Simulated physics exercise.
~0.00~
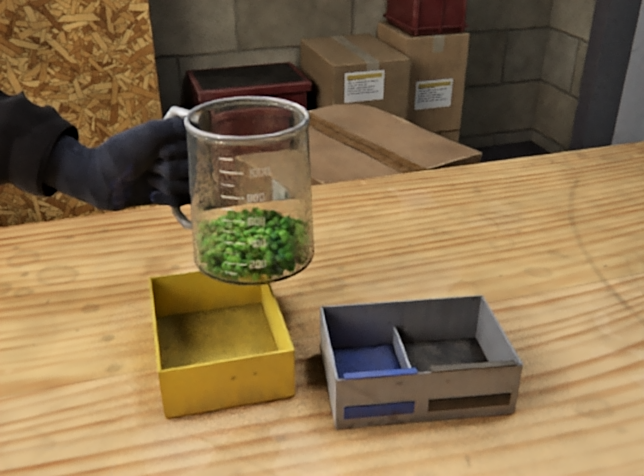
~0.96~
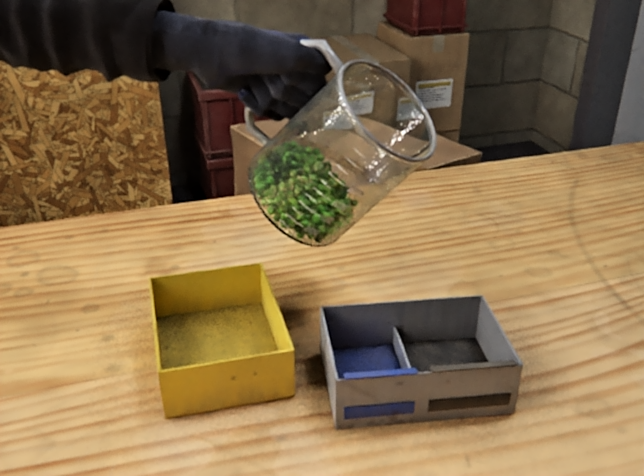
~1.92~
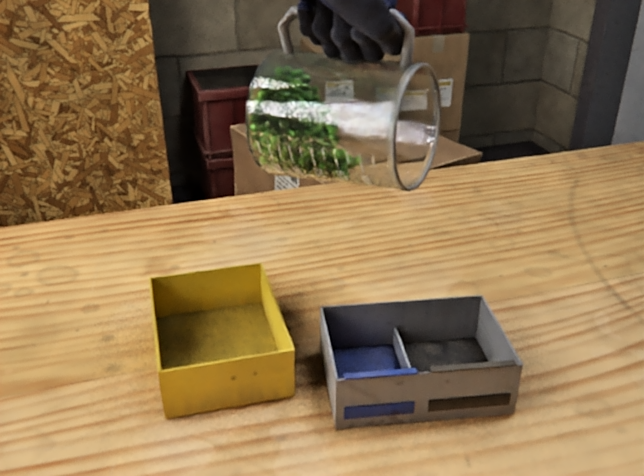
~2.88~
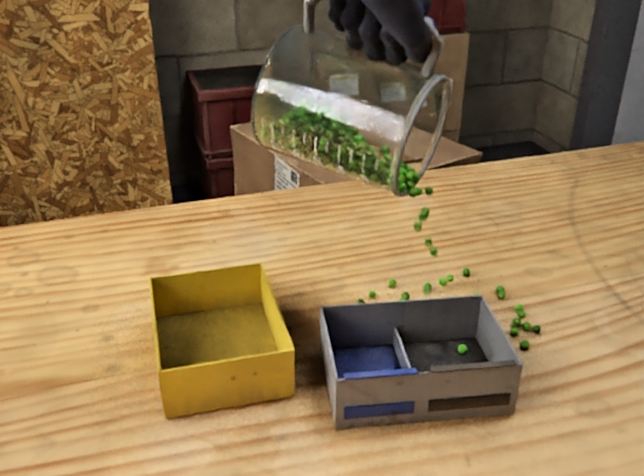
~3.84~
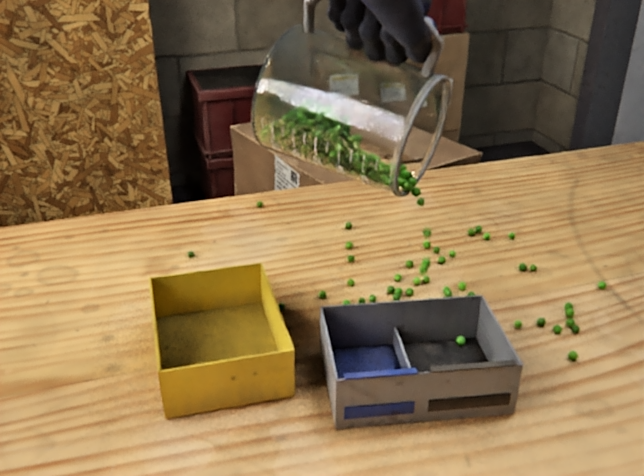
A gloved hand lifts a clear jug of green peas to the right above a yellow tin and a divided grey tin, tipping it until peas spill out. Many scatter across the wooden table behind and beside the grey tin, while most stay in the jug.
